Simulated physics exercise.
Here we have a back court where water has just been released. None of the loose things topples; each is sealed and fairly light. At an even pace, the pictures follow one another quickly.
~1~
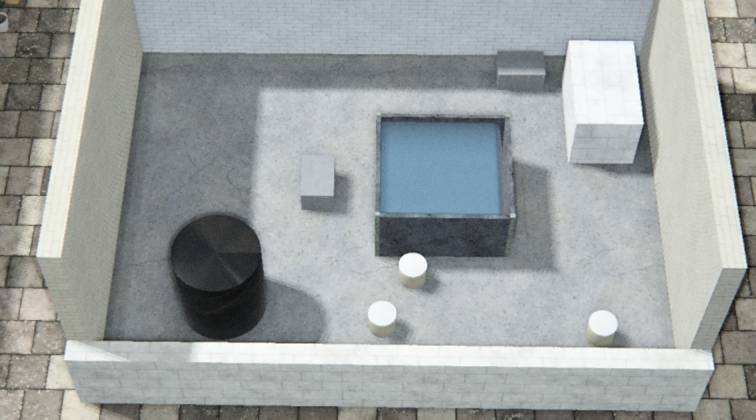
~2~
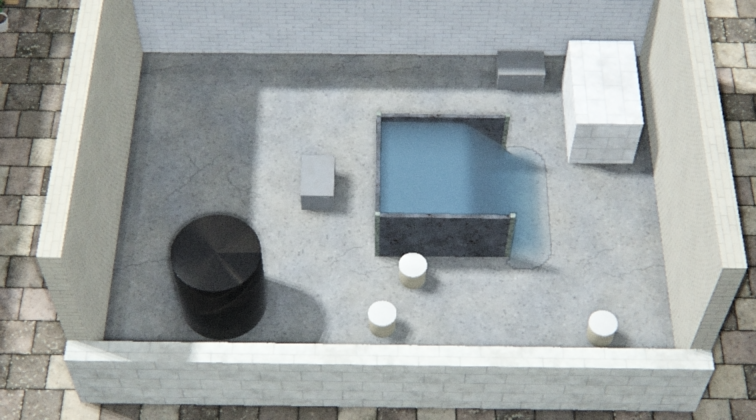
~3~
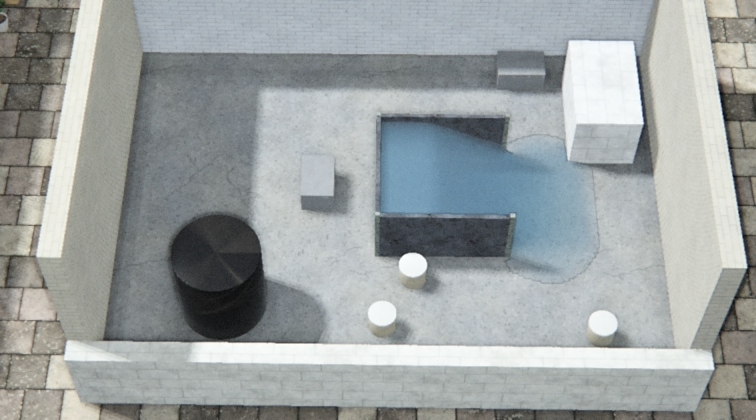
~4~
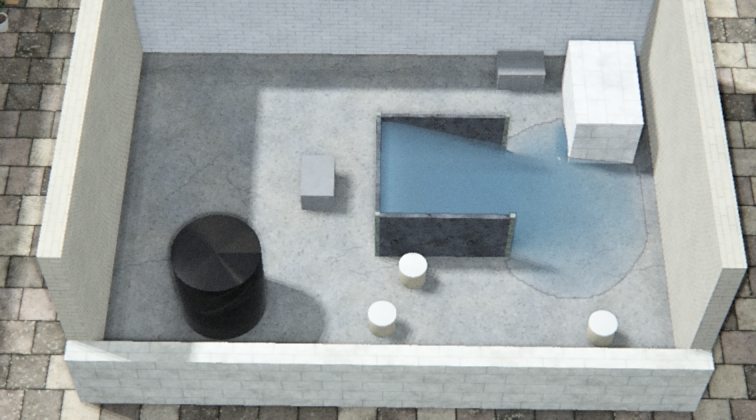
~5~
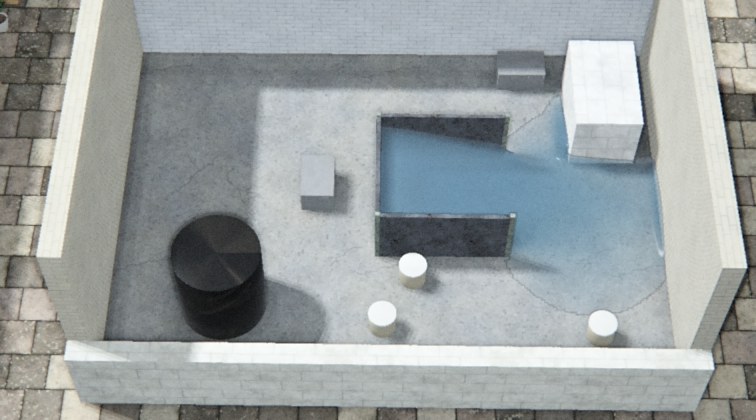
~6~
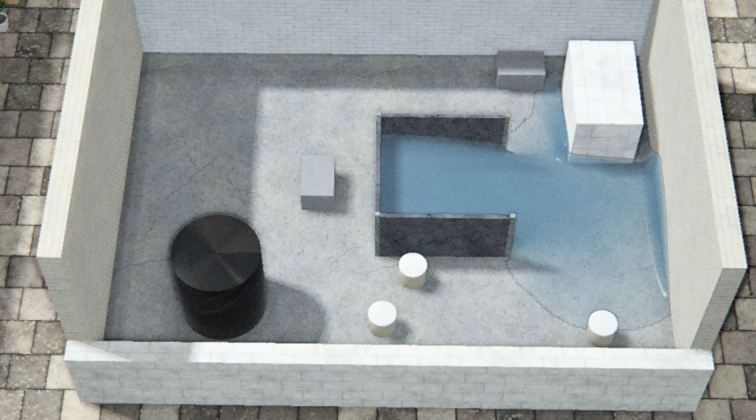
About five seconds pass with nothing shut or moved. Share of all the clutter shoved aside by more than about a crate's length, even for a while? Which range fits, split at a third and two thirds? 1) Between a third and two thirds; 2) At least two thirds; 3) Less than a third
The answer is 2.
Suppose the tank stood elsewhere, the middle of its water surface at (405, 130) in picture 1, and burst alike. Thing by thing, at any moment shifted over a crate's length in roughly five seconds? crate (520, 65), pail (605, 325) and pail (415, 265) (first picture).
In order: Went well off, went well off, went well off.
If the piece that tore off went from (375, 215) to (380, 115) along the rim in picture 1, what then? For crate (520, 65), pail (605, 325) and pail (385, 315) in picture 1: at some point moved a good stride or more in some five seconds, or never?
First stays short of it, second stays short of it, third covers that distance.
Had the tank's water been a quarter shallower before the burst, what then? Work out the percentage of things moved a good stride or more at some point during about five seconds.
Something like 80 % of the loose things.
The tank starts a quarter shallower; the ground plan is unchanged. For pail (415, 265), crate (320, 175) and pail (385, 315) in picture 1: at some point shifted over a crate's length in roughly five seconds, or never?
One: Passed the mark. Two: Stayed below the mark. Three: Passed the mark.
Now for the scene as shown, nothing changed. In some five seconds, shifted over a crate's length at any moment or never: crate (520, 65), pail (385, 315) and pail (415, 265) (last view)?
Well, in the order you gave them, the first went the distance, the second went the distance, and the third went the distance.
A moment on, 0 of 5 are well off their spots; 0 afloat.
Next, 1 of 5 are well off their spots; 0 afloat.
Later, 4 of 5 are well off their spots; 1 afloat.
In the end, 4 of 5 are well off their spots, and 4 have been at some point; 3 afloat.
